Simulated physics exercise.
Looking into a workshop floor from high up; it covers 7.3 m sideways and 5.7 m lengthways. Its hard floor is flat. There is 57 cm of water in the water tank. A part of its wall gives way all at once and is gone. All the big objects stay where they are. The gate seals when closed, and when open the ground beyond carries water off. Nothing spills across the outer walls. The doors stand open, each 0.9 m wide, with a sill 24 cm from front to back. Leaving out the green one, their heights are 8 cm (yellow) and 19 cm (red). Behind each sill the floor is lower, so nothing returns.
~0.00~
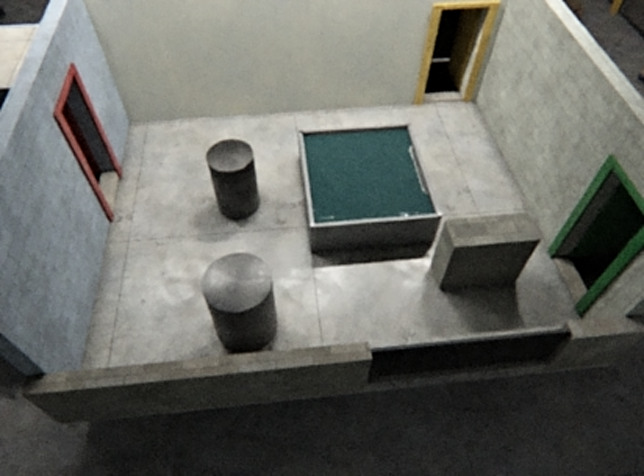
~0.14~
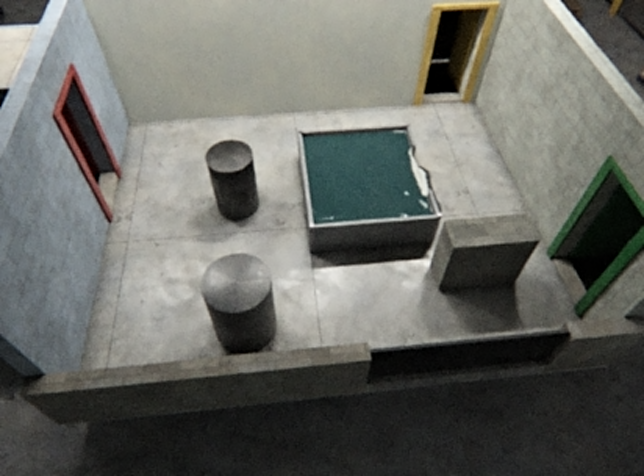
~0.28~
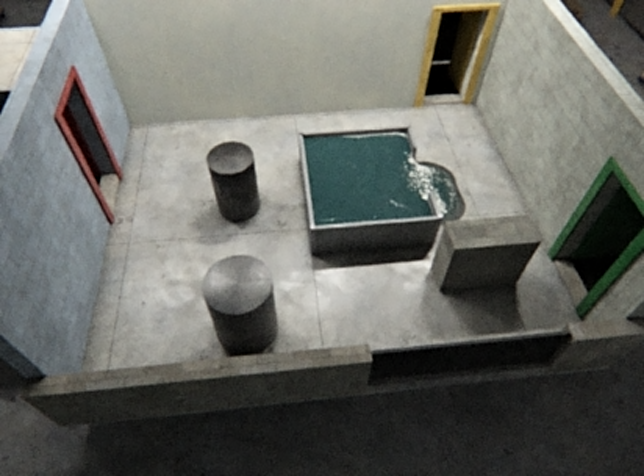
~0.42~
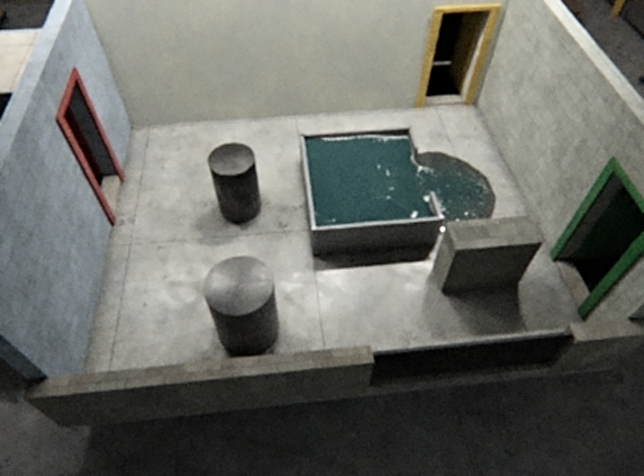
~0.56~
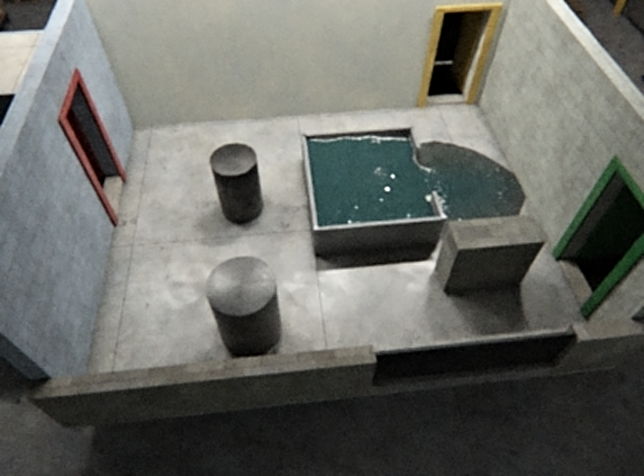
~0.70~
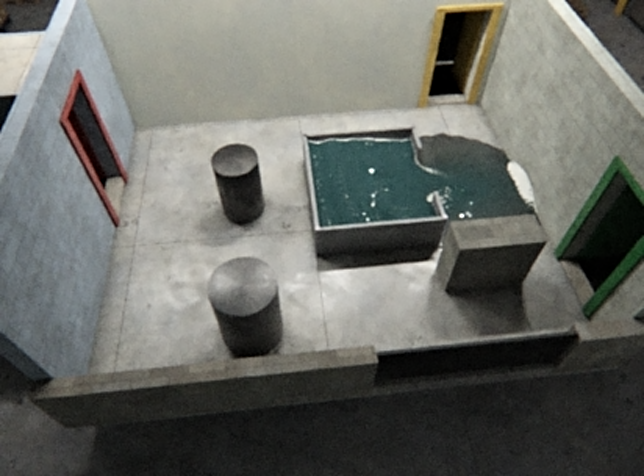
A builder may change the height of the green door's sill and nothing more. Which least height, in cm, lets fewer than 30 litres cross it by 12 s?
Close to 9 cm is just enough.
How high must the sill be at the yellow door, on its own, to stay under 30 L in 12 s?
About 19 cm at yellow.
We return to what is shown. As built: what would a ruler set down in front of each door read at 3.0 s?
Depths in cm: Green 10, yellow 22, red 0.
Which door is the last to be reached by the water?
The red one.
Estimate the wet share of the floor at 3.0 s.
Some 30 per cent of it.
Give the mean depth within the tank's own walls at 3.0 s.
Roughly 28 cm on average.
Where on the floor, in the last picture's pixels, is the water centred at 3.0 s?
At about (423, 201).
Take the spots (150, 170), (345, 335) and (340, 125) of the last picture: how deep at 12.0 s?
About 7, 6 and 4 cm.
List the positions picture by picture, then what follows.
In the first picture, the water tank at (365, 173) is whole and still, 57 cm deep; the green door at (594, 244) is dry.
In the second picture, the front is at a hidden place, 0.3 m from the gap at (416, 184); 0.3 m2 of floor is wet, 57 cm left at the back.
In the third picture, water pours out at (417, 188) and has run 0.8 m, to (460, 201); about 10 cm deep outside, 57 cm at the back.
In the fourth picture, water pours out at (418, 188) and has run 1.3 m, to (490, 199); about 7 cm deep outside, 57 cm at the back.
In the fifth picture, the gap is at (420, 187), the front 1.9 m out at (521, 189); the back of the water tank holds 56 cm.
In the sixth picture, water pours out at (422, 188) and has run 1.9 m, to a hidden place; about 5 cm deep outside, 51 cm at the back; the green door at (600, 245), 2.9 m from the gap, is still 1.1 m from the nearest water.
After 1.4 s water covers 15 % of the floor, deepest (35 cm) near (521, 191); 6 cm at the green door, 0 litres in over its 6 cm sill.
After 3.0 s water covers 30 % of the floor, deepest (29 cm) near (585, 347); 10 cm at the green door, 14 litres in over its 6 cm sill.
After 12.0 s water covers 100 % of the floor, deepest (8 cm) near (206, 131); 7 cm at the green door, 74 litres in over its 6 cm sill.
At the green door as built, the water arrived by 1.4 s and peaked near 12 cm at 4.4 s.
With a sill of 8 cm, 43 litres would have come in within the 12 s; with 10.5 cm, 17 litres. So under 30 litres takes about 9 cm.
